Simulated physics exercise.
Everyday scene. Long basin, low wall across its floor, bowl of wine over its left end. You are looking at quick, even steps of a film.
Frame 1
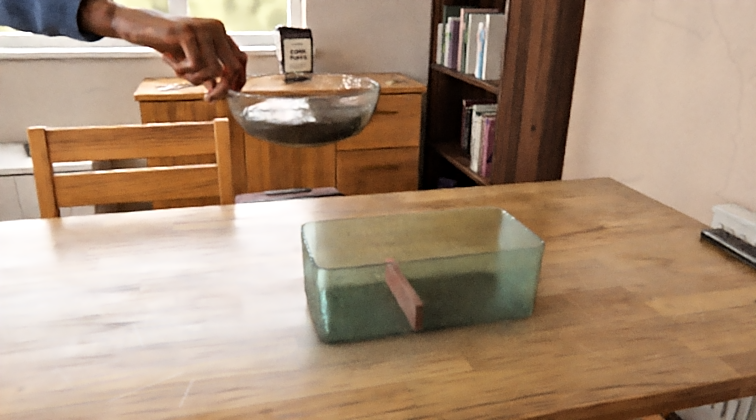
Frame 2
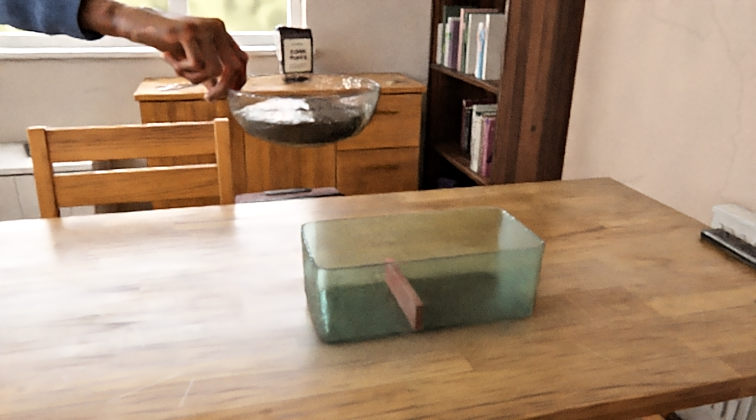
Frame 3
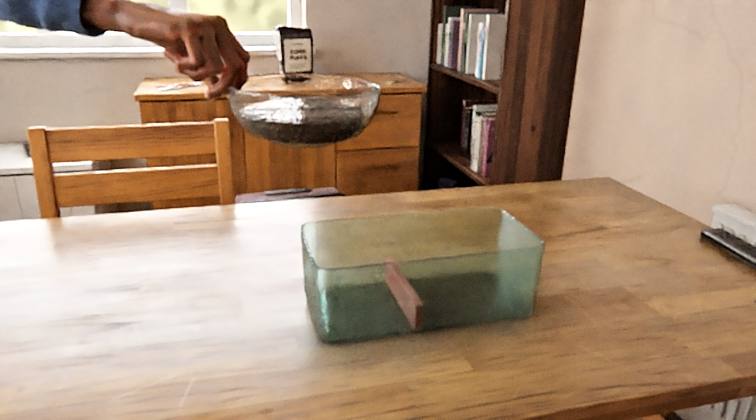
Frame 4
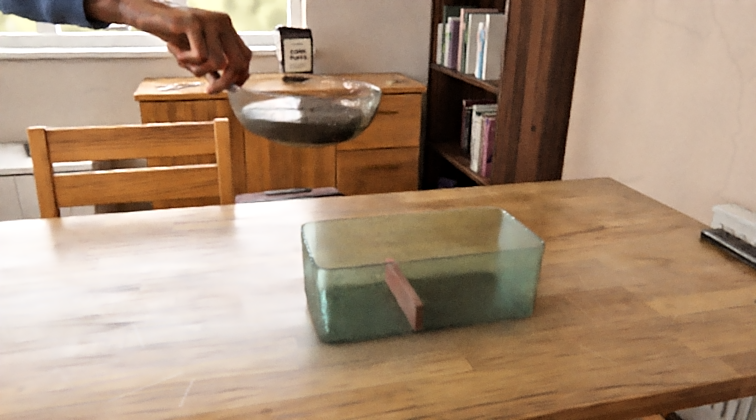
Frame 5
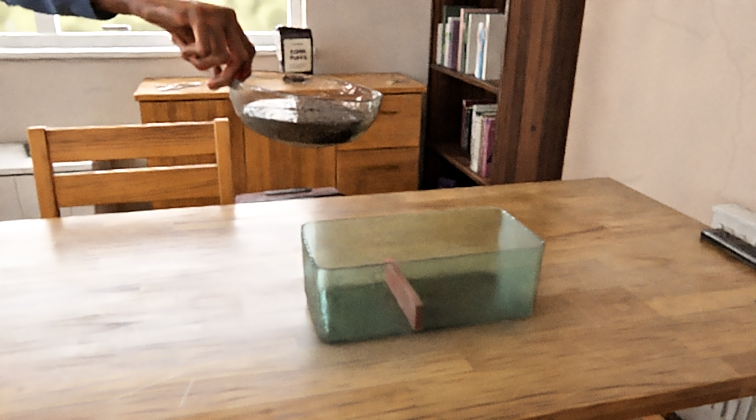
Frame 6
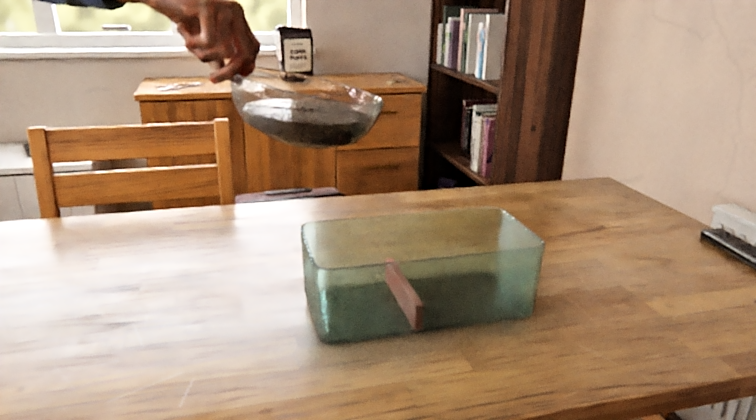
A dark-skinned hand in a blue sleeve, at upper left, holds a clear glass bowl of dark liquid and slowly tilts it slightly down to the right, the liquid shifting inside. Below stands a long, greenish glass basin with a low reddish-brown wall across it, on a wooden table. The still camera looks slightly down into a bright room with a chair, cabinet, bookshelf and window behind.
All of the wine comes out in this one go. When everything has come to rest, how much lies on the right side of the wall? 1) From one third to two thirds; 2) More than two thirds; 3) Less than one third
(1) From one third to two thirds.
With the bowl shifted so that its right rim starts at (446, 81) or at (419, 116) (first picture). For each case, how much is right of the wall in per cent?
In order, some 90 and 75 percent.
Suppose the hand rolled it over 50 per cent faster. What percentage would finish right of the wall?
Close to 50 out of every hundred.
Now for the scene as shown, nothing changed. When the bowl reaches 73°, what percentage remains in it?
Roughly 30 percent remains at that point.
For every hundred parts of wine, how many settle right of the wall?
About 50 per cent.
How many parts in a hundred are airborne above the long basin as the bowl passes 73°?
60 per cent.
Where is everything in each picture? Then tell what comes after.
In the first picture, tilt 0°; pouring edge (376, 84); surface from (236, 114) to (367, 109); the long basin's rim runs from (307, 246) to (522, 226); the wall's top is at (403, 281).
In the second picture, tilt 1°; pouring edge (377, 85); surface from (236, 114) to (367, 109).
In the third picture, tilt 2°; pouring edge (377, 87); surface from (237, 112) to (367, 110).
In the fourth picture, tilt 5°; pouring edge (378, 90); surface from (237, 111) to (367, 112).
In the fifth picture, tilt 8°; pouring edge (379, 95); surface from (239, 109) to (368, 114).
In the sixth picture, tilt 12°; pouring edge (379, 100); surface from (241, 108) to (370, 114).
A moment on, the bowl is tipped part way and 32 per cent is still to pour, 1 is left of the wall and 6 right of it.
Next, the bowl is tipped right over and 1 per cent is still to pour, 42 is left of the wall and 49 right of it.
Then the bowl is tipped right over and 0 per cent is still to pour, 49 is left of the wall and 50 right of it.
Later the bowl is tipped right over and 0 per cent is still to pour, 48 is left of the wall and 50 right of it.
At rest 48 per cent lies left of the wall, 50 right of it and 2 outside.
